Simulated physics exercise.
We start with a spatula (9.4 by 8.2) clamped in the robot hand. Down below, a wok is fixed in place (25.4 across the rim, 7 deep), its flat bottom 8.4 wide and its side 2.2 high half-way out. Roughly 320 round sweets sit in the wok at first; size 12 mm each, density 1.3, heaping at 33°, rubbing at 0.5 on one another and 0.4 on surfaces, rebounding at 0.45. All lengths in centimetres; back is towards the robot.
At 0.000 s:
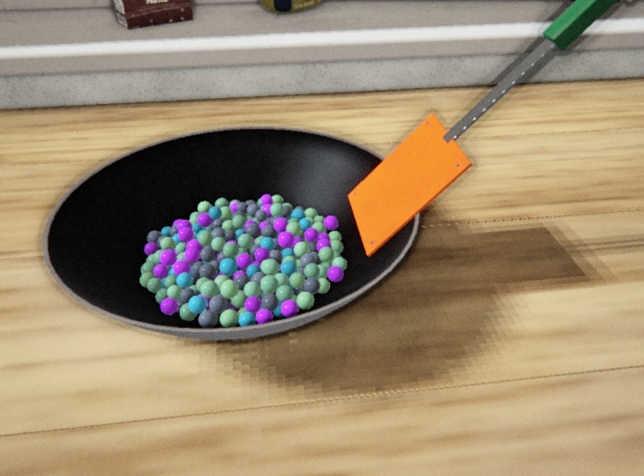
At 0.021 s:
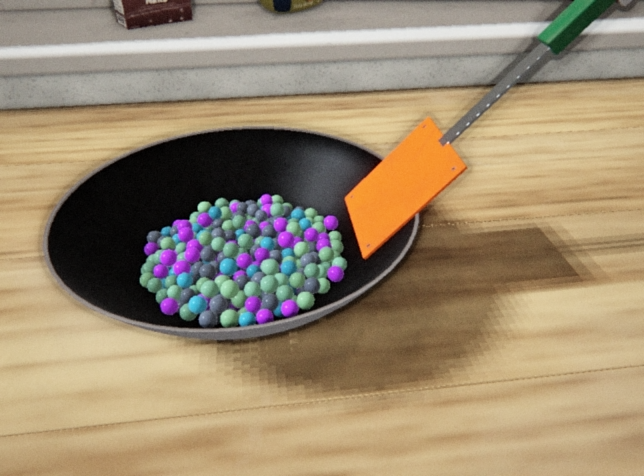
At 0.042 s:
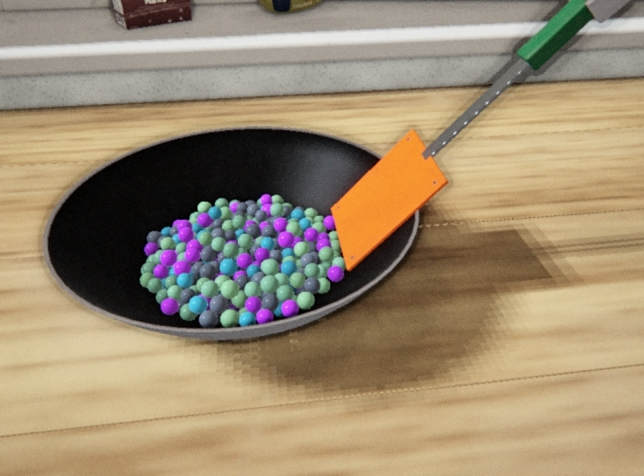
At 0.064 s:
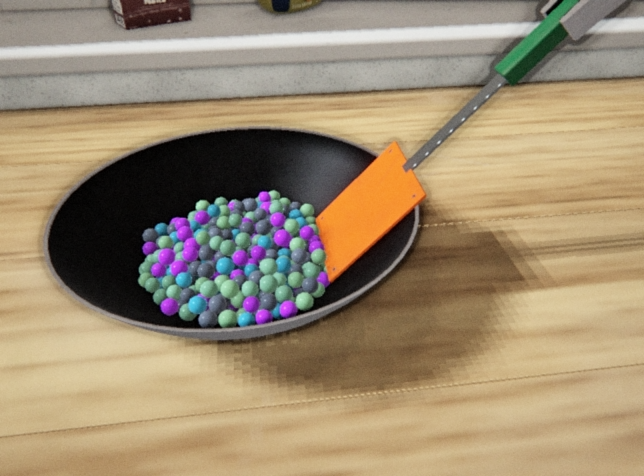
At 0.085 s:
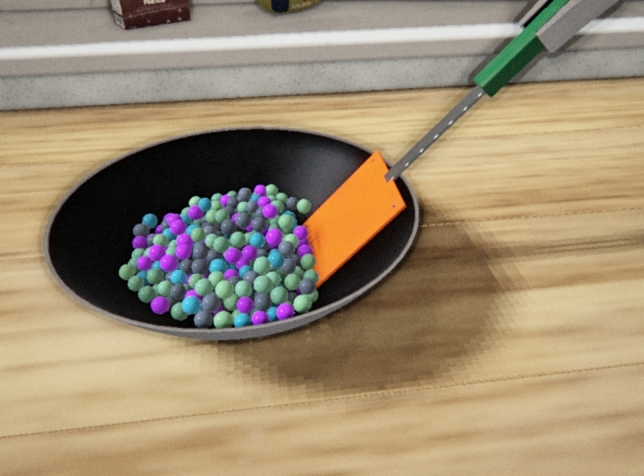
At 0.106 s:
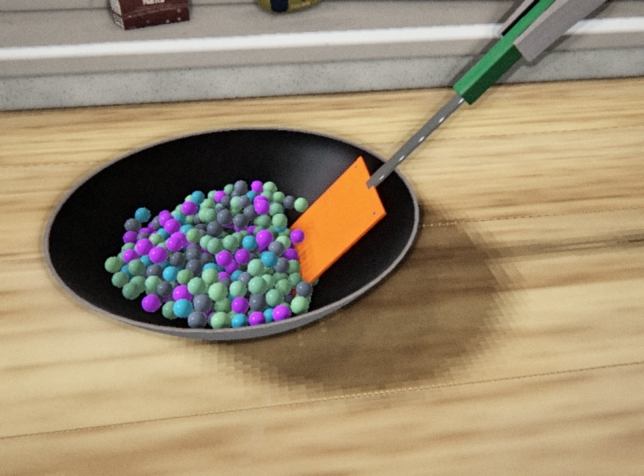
An orange spatula lowers into a black wok and pushes the colourful balls left.
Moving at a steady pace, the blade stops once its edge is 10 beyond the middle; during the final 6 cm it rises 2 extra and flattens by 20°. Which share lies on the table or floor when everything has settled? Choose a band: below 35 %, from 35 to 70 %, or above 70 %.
That share falls between 35 and 70 %.
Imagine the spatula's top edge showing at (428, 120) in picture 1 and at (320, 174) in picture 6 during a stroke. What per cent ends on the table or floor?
Close to 60 in a hundred.
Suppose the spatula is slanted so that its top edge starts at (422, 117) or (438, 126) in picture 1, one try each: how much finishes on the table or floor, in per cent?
Close to 50 and 45 percent respectively.
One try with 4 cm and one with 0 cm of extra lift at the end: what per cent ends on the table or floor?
Roughly 45 % and then 40 %.
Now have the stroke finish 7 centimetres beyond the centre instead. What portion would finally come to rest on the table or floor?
That would give close to 15 per cent.
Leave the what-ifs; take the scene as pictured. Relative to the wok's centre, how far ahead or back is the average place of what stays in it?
2.5 cm ahead.
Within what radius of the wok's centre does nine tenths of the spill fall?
It comes out at close to 35 centimetres.
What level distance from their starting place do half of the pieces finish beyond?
I'd put it at close to 10 centimetres.
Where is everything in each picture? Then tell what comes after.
Spatula top edge at (451, 137), sloping 47°; upper third of the load around (248, 244), from x 150 to 340, top at y 200; 320 in the wok, in the first frame.
Spatula top edge at (447, 140), sloping 47°; upper third of the load around (248, 244), from x 150 to 340, top at y 200, in the second frame.
Spatula top edge at (429, 153), sloping 47°; upper third of the load around (248, 244), from x 150 to 340, top at y 200, in the third frame.
Spatula top edge at (410, 166), sloping 47°; upper third of the load around (244, 244), from x 145 to 330, top at y 200, in the fourth frame.
Spatula top edge at (391, 176), sloping 47°; upper third of the load around (226, 241), from x 125 to 320, top at y 190, in the fifth frame.
Spatula top edge at (373, 183), sloping 47°; upper third of the load around (205, 242), from x 115 to 315, top at y 185; 320 in the wok, in the sixth frame.
After 0.18 s, sloping 47°, highest piece 7 above the table; 320 in the wok.
After 0.26 s, sloping 39°, highest piece 9 above the table; 318 in the wok, 2 on the blade or in flight.
After 0.50 s, sloping 27°, highest piece 9 above the table; 169 in the wok, 100 on the table or floor, 51 on the blade or in flight.
After 1.55 s, sloping 27°, highest piece 5 above the table; 169 in the wok, 151 on the table or floor.
At rest, 169 in the wok, 151 on the table or floor. That is 47 % on the table or floor.
